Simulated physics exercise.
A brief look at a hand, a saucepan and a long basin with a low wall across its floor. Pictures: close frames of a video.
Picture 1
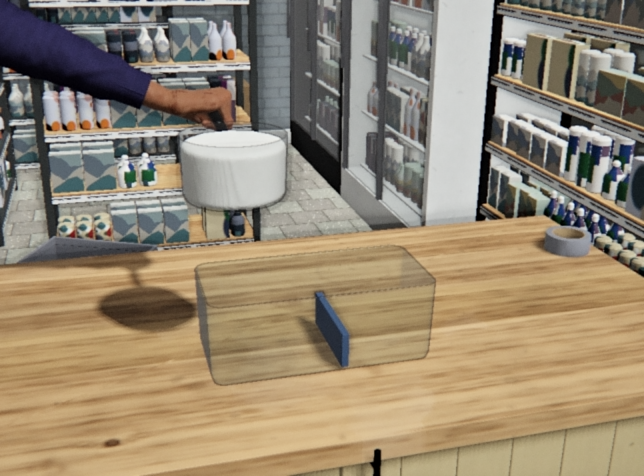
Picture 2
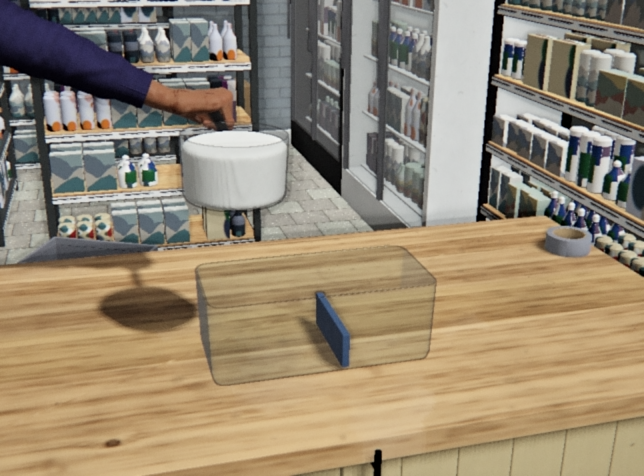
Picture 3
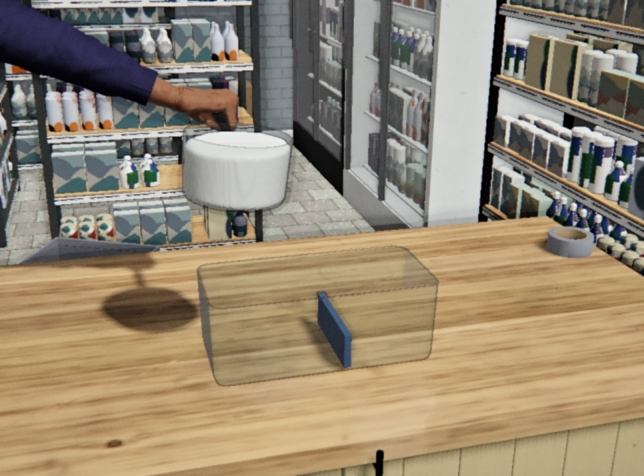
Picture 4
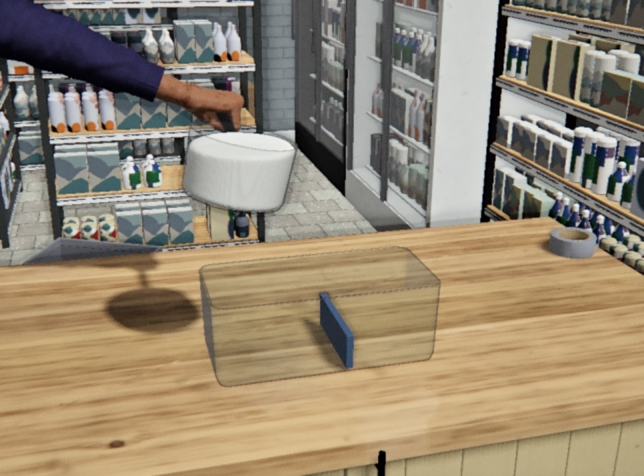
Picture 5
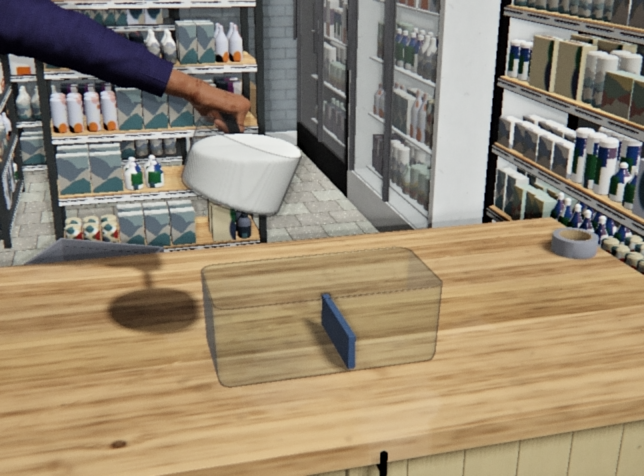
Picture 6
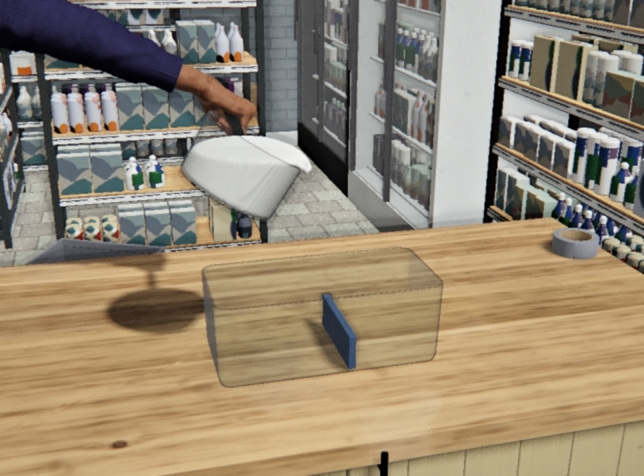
A hand in a dark blue sleeve, reaching in from the left, holds a white, round pan above a pale wooden counter in a shop, seen from slightly above. On the counter sit a clear, long basin with a low blue wall across its floor and a grey roll at right, with stocked shelves behind. The pan, level at first, gradually leans down toward the right, while the view shifts very slightly.
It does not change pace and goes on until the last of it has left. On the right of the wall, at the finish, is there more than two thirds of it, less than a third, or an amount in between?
There is an amount in between there.
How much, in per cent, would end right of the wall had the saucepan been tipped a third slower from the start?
Some 65 per cent.
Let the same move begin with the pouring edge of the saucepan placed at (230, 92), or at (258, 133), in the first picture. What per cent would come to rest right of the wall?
5 %, 15 %.
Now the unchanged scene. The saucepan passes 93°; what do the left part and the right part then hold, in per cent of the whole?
So the left part has 5 percent, while the right part has 20.
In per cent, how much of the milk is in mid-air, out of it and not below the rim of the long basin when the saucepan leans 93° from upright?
About 45 per cent.
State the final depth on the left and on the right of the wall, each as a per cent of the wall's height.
On the left it is 40 per cent, on the right 60.
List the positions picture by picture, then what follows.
In the first frame, it leans 0°; its right rim is at (285, 132); the milk meets the walls at (181, 146) and (283, 139); the long basin's rim runs from (201, 287) to (419, 264); the wall's top is at (332, 313).
In the second frame, it leans 1°; its right rim is at (287, 134); the milk meets the walls at (181, 145) and (284, 141).
In the third frame, it leans 6°; its right rim is at (290, 138); the milk meets the walls at (185, 146) and (287, 142).
In the fourth frame, it leans 12°; its right rim is at (295, 145); the milk meets the walls at (189, 147) and (293, 144).
In the fifth frame, it leans 22°; its right rim is at (299, 154); the milk meets the walls at (190, 149) and (297, 150); 1 per cent is over the edge.
In the sixth frame, it leans 32°; its right rim is at (300, 165); the milk meets the walls at (187, 155) and (294, 156); 5 per cent is over the edge.
A moment on, the saucepan is tipped on its side and 35 per cent is still to pour, 3 is left of the wall and 20 right of it.
Next, the saucepan is tipped right over and 6 per cent is still to pour, 31 is left of the wall and 54 right of it.
Then the saucepan is tipped right over and 0 per cent is still to pour, 45 is left of the wall and 51 right of it.
Later the saucepan is tipped right over and 0 per cent is still to pour, 47 is left of the wall and 51 right of it.
At rest 47 per cent lies left of the wall, 51 right of it and 2 outside.
